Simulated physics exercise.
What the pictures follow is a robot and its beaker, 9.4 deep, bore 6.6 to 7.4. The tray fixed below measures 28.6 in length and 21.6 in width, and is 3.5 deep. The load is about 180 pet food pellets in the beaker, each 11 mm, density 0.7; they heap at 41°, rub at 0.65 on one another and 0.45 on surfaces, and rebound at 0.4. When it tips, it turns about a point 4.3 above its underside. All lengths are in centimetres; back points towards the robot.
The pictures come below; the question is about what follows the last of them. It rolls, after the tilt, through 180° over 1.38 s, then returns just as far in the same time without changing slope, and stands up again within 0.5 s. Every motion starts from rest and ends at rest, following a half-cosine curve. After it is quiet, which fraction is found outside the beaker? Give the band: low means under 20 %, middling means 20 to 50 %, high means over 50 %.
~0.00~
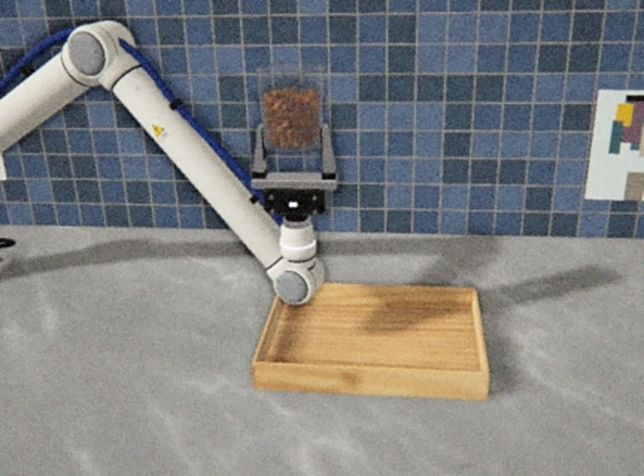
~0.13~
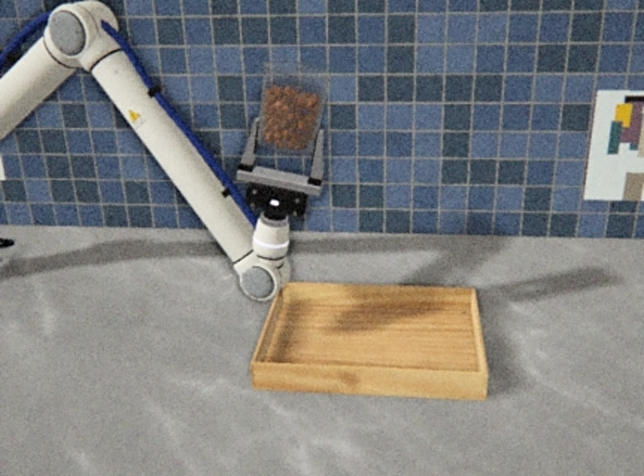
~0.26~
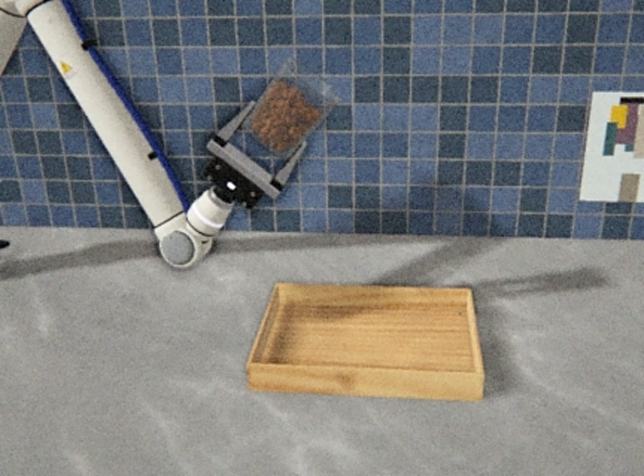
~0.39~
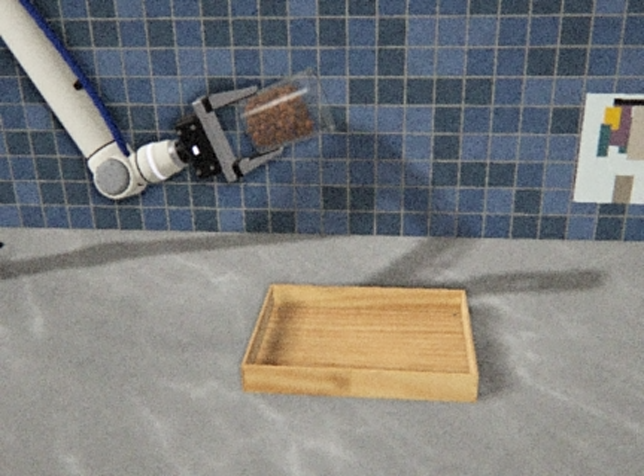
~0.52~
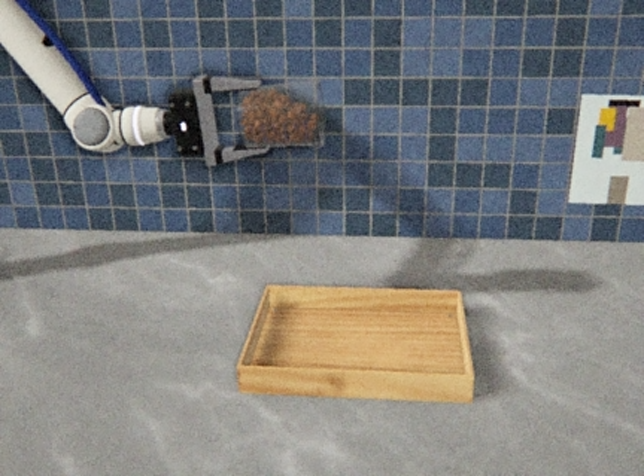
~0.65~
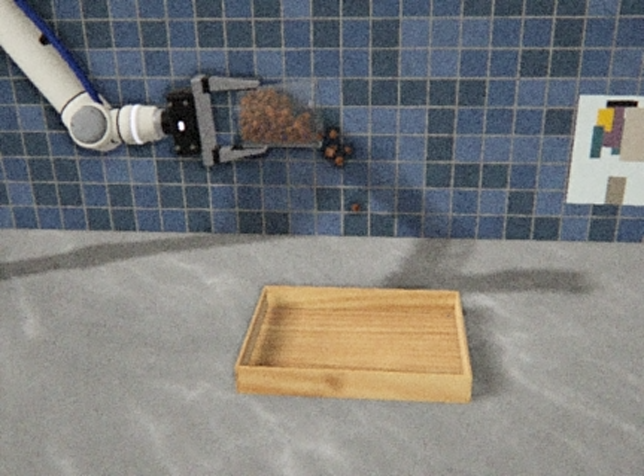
Band: Middling.
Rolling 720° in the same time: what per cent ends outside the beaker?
That would come to close to 65 in a hundred.
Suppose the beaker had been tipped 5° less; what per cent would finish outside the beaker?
It would come to about 15 percent.
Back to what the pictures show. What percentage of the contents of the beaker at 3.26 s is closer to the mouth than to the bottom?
It comes to around 35 per cent, more or less.
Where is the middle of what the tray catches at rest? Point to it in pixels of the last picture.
Centre: Close to (371, 343).
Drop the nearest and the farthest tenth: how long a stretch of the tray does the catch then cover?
That stretch is roughly 14 cm long.
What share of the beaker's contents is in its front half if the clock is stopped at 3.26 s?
70 per cent or thereabouts.
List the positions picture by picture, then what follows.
In the first frame, the beaker middle at (292, 109), upright; upper third of the load around (288, 102), from x 265 to 315, top at y 90; 175 in the beaker.
In the second frame, the beaker middle at (291, 109), tipped 11°; upper third of the load around (289, 102), from x 265 to 315, top at y 90.
In the third frame, the beaker middle at (289, 111), tipped 39°; upper third of the load around (283, 103), from x 255 to 315, top at y 85.
In the fourth frame, the beaker middle at (285, 114), tipped 69°; upper third of the load around (277, 102), from x 245 to 310, top at y 90.
In the fifth frame, the beaker middle at (281, 115), tipped 85°; upper third of the load around (266, 106), from x 245 to 315, top at y 95.
In the sixth frame, the beaker middle at (279, 116), tipped 86°; upper third of the load around (263, 106), from x 245 to 355, top at y 95; 170 in the beaker, 5 in flight or on a rim.
After 1.95 s, tipped 86°, highest piece 36 above the table; 151 in the beaker, 22 in the tray, 2 in flight or on a rim.
After 3.26 s, tipped 86°, highest piece 35 above the table; 127 in the beaker, 42 in the tray, 6 in flight or on a rim.
After 4.11 s, upright, highest piece 37 above the table; 124 in the beaker, 51 in the tray.
After 4.81 s, upright, highest piece 37 above the table; 124 in the beaker, 51 in the tray.
In the end, 124 in the beaker, 51 in the tray. That is 29 % outside the beaker.
